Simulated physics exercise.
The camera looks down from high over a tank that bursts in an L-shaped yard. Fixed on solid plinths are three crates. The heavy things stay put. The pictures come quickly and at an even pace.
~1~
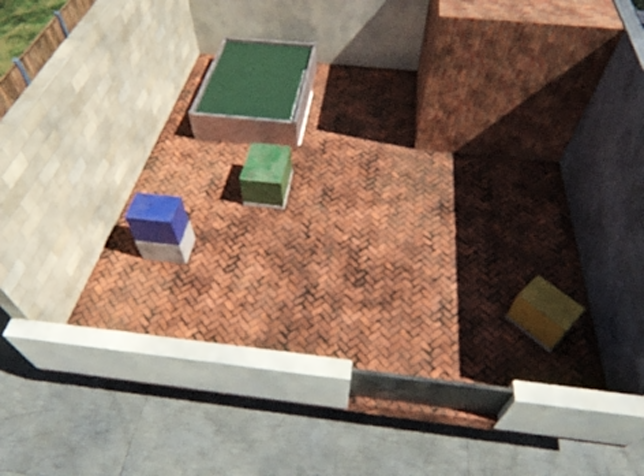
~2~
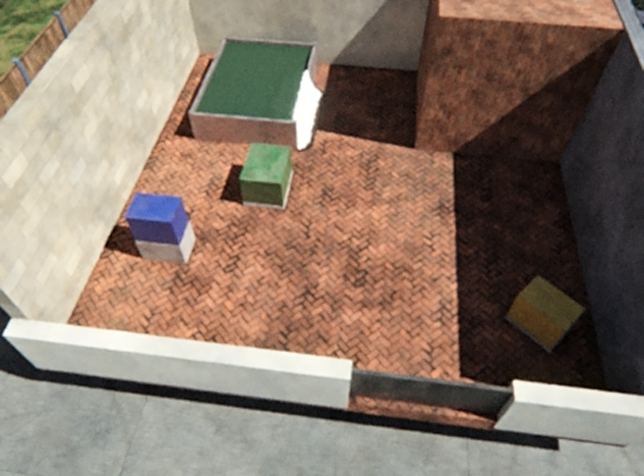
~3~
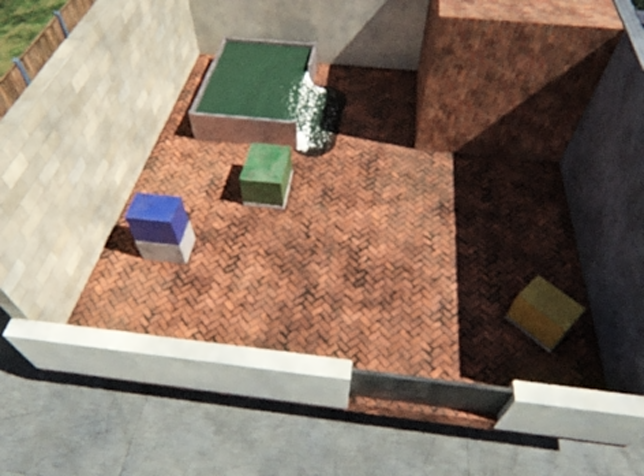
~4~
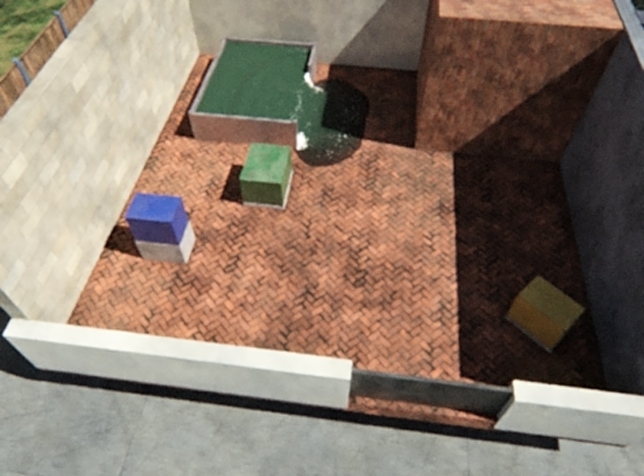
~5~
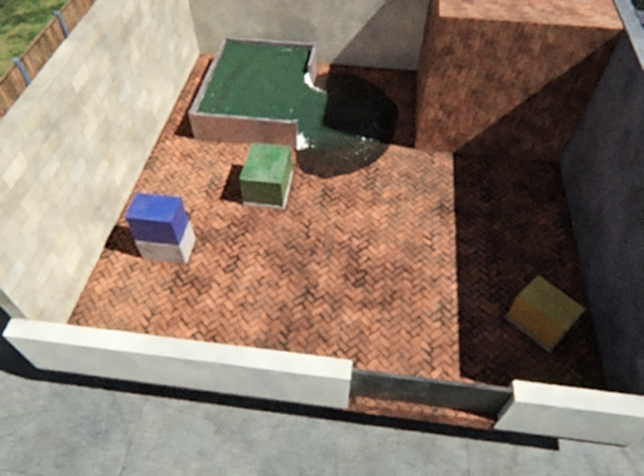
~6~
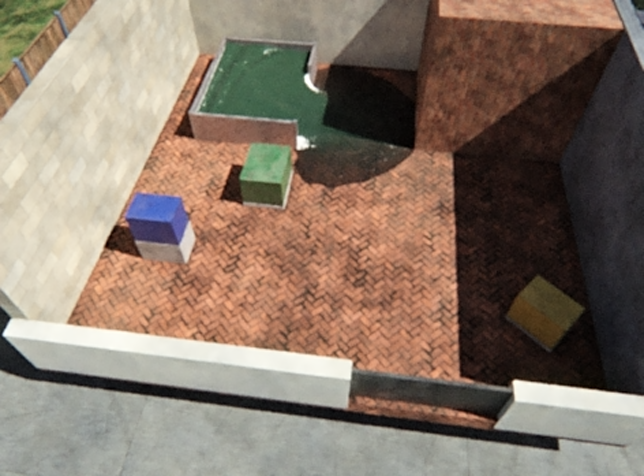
A walled brick yard held a tank of green water, whose right side broke open, and the water poured out in white splashes, then spread rightward across the bricks as a widening dark pool.
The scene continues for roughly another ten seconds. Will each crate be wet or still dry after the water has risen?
Result: The yellow crate will come out wet. The blue crate will come out dry. The green crate will come out dry.
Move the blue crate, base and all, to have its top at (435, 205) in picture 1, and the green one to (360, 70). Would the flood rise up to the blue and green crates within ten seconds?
The blue crate crate is untouched, and the green crate one is flooded.
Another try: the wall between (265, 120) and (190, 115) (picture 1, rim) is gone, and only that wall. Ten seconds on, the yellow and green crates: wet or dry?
As I see it, the yellow crate gets reached, and the green crate gets reached.
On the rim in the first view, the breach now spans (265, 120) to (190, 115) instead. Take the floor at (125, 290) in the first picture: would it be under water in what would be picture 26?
Logged for the spot: In a puddle.
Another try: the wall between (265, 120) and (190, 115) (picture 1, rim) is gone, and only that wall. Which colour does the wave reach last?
That would be the crate marked yellow.
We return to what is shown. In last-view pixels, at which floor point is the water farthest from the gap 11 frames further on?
Somewhere near (559, 229).
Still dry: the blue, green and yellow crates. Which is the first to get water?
The one in yellow, I say.
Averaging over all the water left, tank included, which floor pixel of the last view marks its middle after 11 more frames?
Centre of mass: Roughly (323, 121).
A moment on, water covers 20 % of the floor; the yellow crate not reached, the blue crate not reached, the green crate not reached.
Next, water covers 30 % of the floor; the yellow crate not reached, the blue crate not reached, the green crate not reached.
Then, water covers 50 % of the floor; the yellow crate water round its plinth, the blue crate not reached, the green crate not reached.
Later, water covers 70 % of the floor; the yellow crate water round its plinth, the blue crate not reached, the green crate not reached.
In the end, water covers 90 % of the floor; the yellow crate was topped, the blue crate stayed above the water, the green crate stayed above the water.
